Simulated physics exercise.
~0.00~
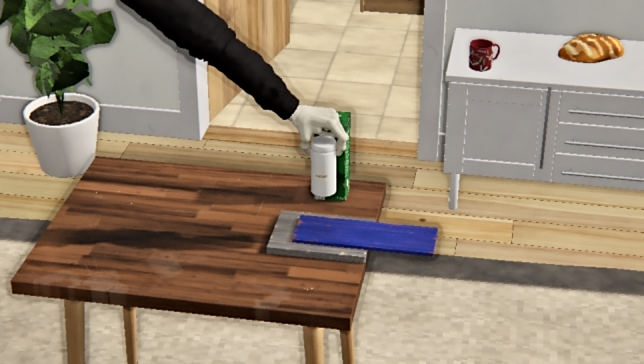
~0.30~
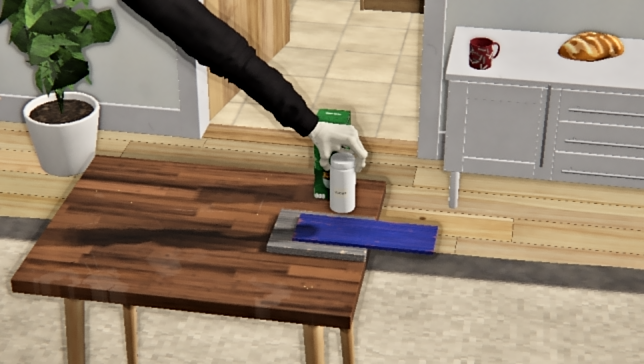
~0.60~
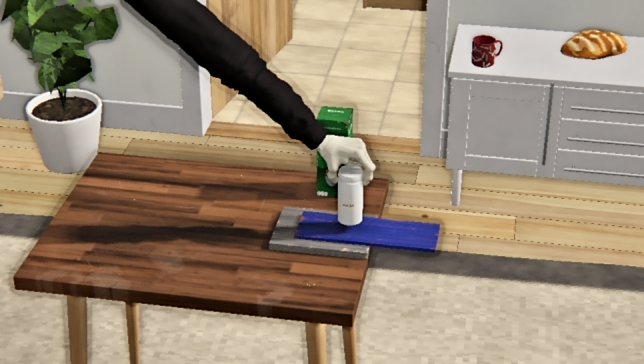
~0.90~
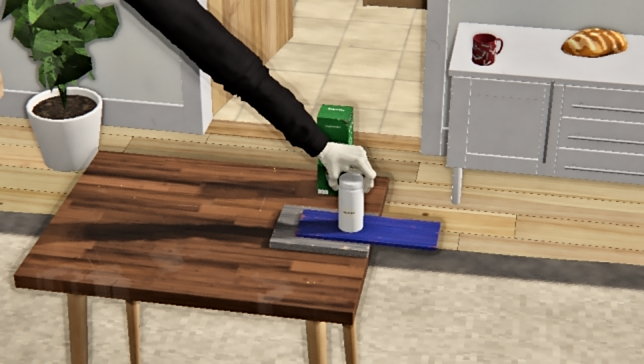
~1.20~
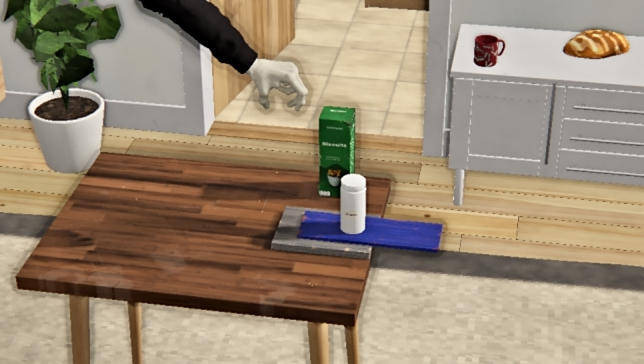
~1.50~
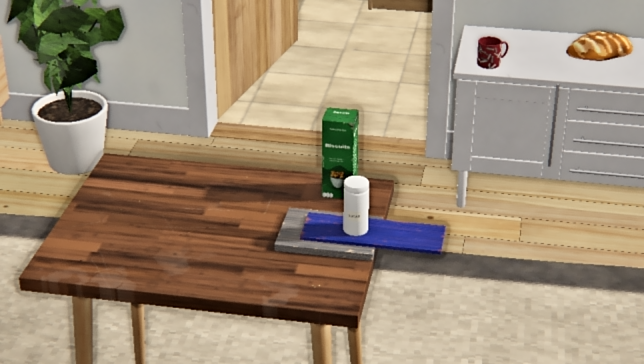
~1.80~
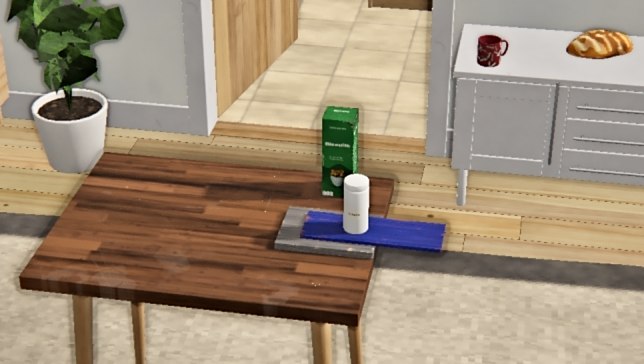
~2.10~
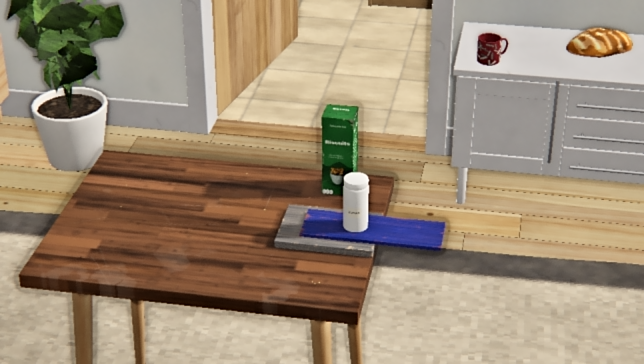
At a wooden table, a gloved hand sets a white jar on the overhanging blue board, which holds.
